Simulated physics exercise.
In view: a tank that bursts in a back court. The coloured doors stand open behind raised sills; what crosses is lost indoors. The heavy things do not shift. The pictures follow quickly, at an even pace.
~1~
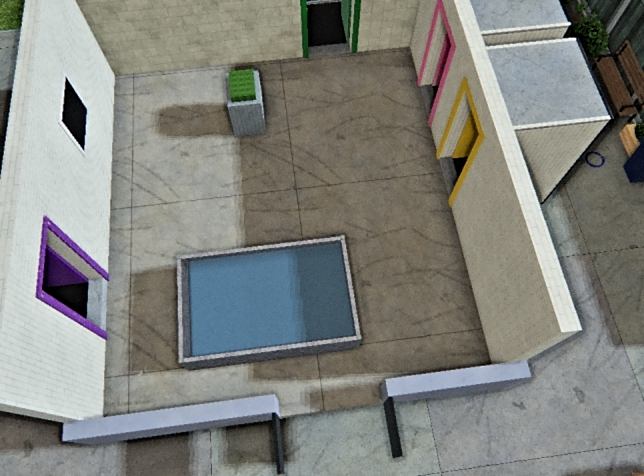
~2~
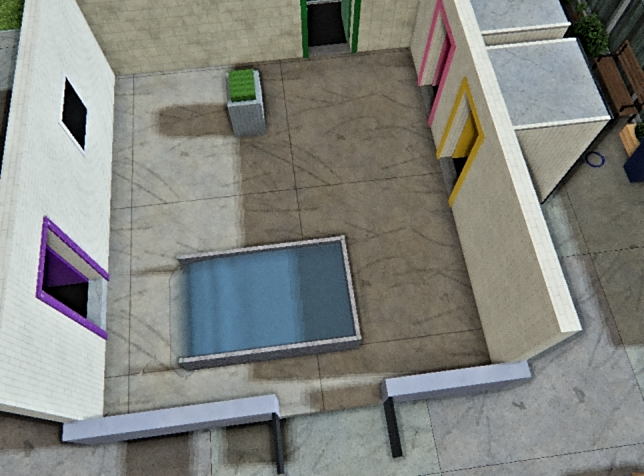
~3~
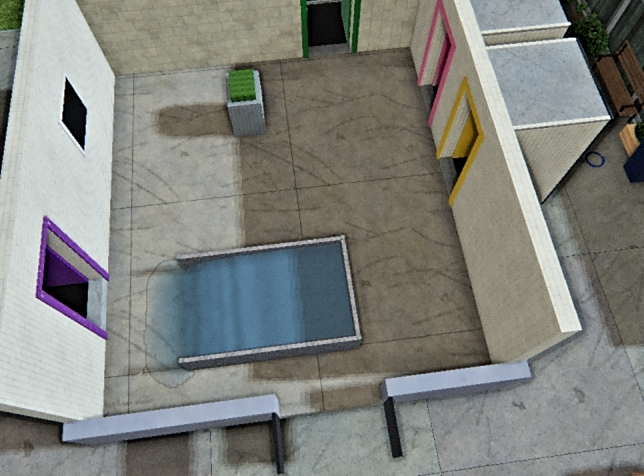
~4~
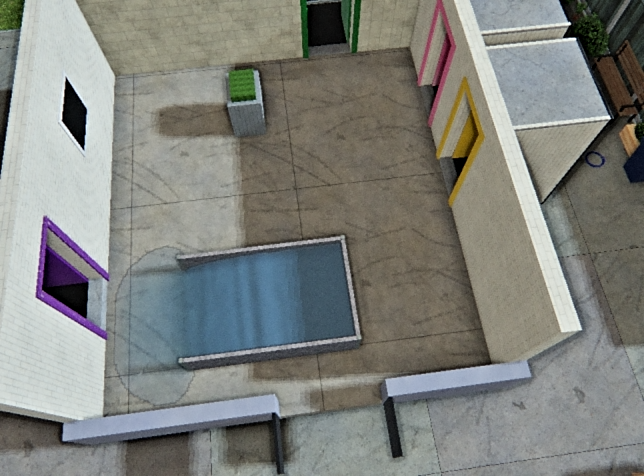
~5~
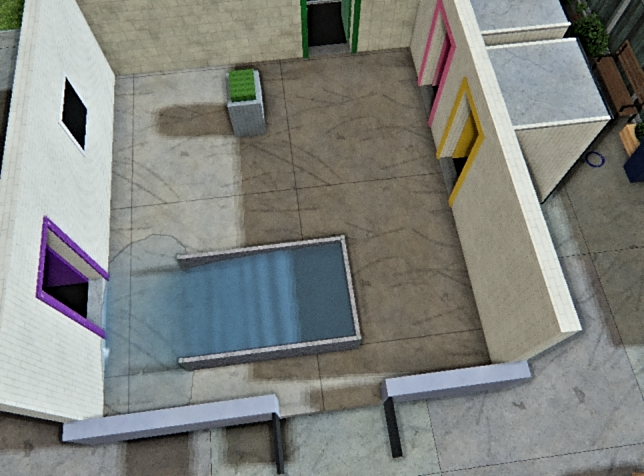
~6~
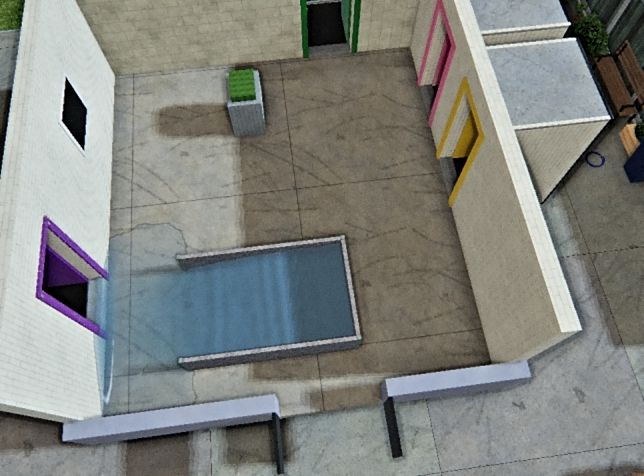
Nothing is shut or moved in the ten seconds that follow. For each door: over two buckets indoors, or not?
In the end: The yellow door admits no more than that; the purple door lets in a lot; the green door admits no more than that; the pink door lets in a lot.
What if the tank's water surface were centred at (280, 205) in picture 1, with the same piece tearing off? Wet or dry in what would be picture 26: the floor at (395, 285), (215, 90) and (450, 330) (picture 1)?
One after the other: Free of water, wet, no water.
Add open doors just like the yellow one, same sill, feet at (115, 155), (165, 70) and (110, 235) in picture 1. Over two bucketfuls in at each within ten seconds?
One after the other: Stays under, is over, floods.
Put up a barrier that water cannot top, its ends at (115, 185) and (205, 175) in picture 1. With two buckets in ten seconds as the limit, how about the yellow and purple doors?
In short: Yellow door takes more; purple door lets more in.
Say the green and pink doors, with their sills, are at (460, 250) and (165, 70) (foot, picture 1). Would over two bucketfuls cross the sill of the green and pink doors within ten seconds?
My reading: Green door keeps below it, pink door floods.
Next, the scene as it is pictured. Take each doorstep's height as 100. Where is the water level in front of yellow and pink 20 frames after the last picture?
Near 0 and 0 in a hundred.
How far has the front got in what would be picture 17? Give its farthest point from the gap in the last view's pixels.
Around (114, 116).
A moment on, water covers 15 % of the floor; the yellow door not reached, the purple door over two buckets in, the green door not reached, the pink door not reached.
Next, water covers 20 % of the floor; the yellow door not reached, the purple door far over two buckets in, the green door not reached, the pink door not reached.
Then, water covers 45 % of the floor; the yellow door not reached, the purple door far over two buckets in, the green door not reached, the pink door not reached.
Later, water covers 75 % of the floor; the yellow door wet at the sill, nothing in, the purple door far over two buckets in, the green door wet at the sill, nothing in, the pink door not reached.
In the end, water covers 95 % of the floor; the yellow door under two buckets in, the purple door far over two buckets in, the green door wet at the sill, nothing in, the pink door over two buckets in.
